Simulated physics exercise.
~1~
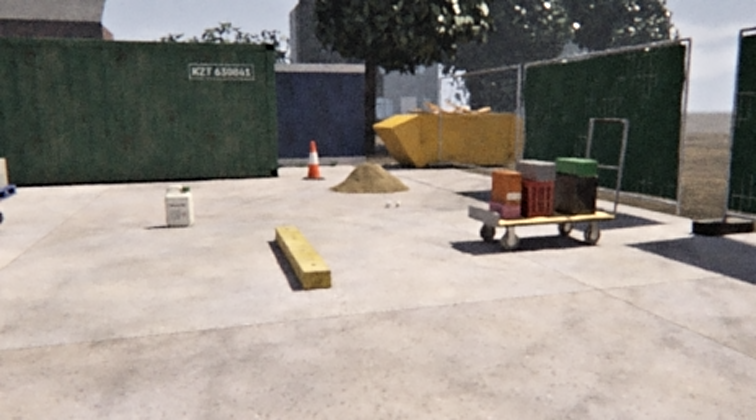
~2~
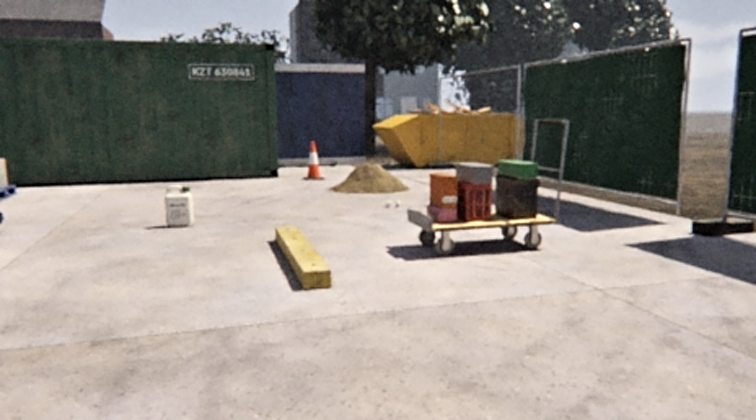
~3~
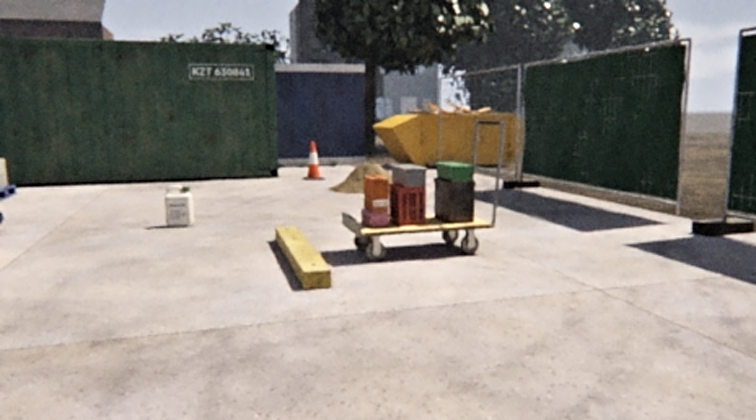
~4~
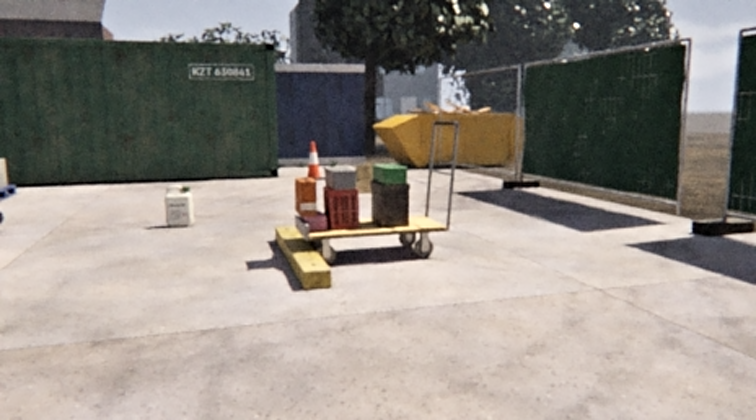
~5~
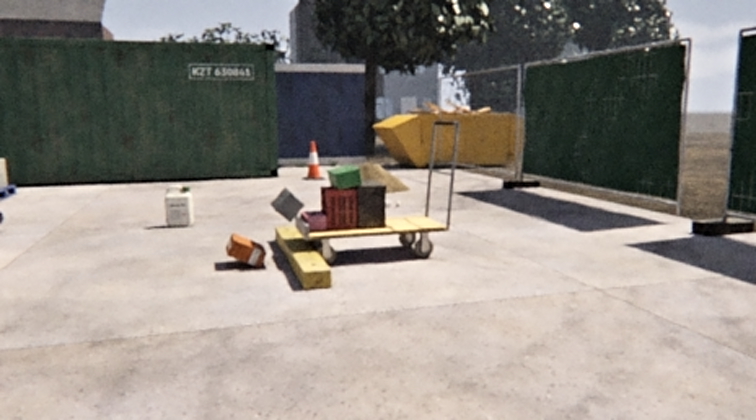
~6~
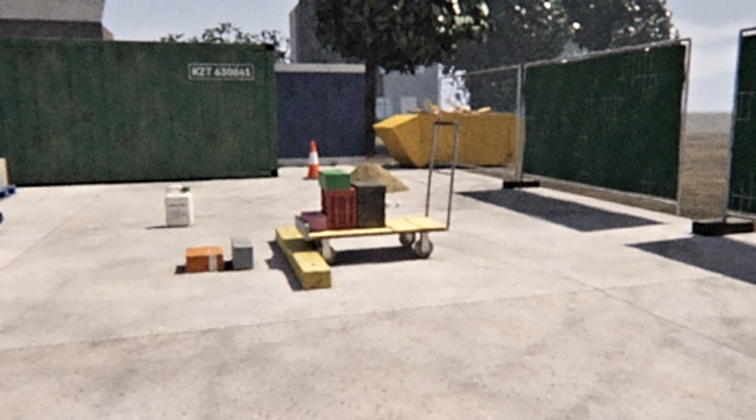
A flatbed trolley loaded with crates and boxes rolls left across a concrete yard and stops abruptly at a yellow beam. An orange box and a grey one tumble off the front onto the ground beyond, while the green one shifts forward but stays aboard with the remaining load.
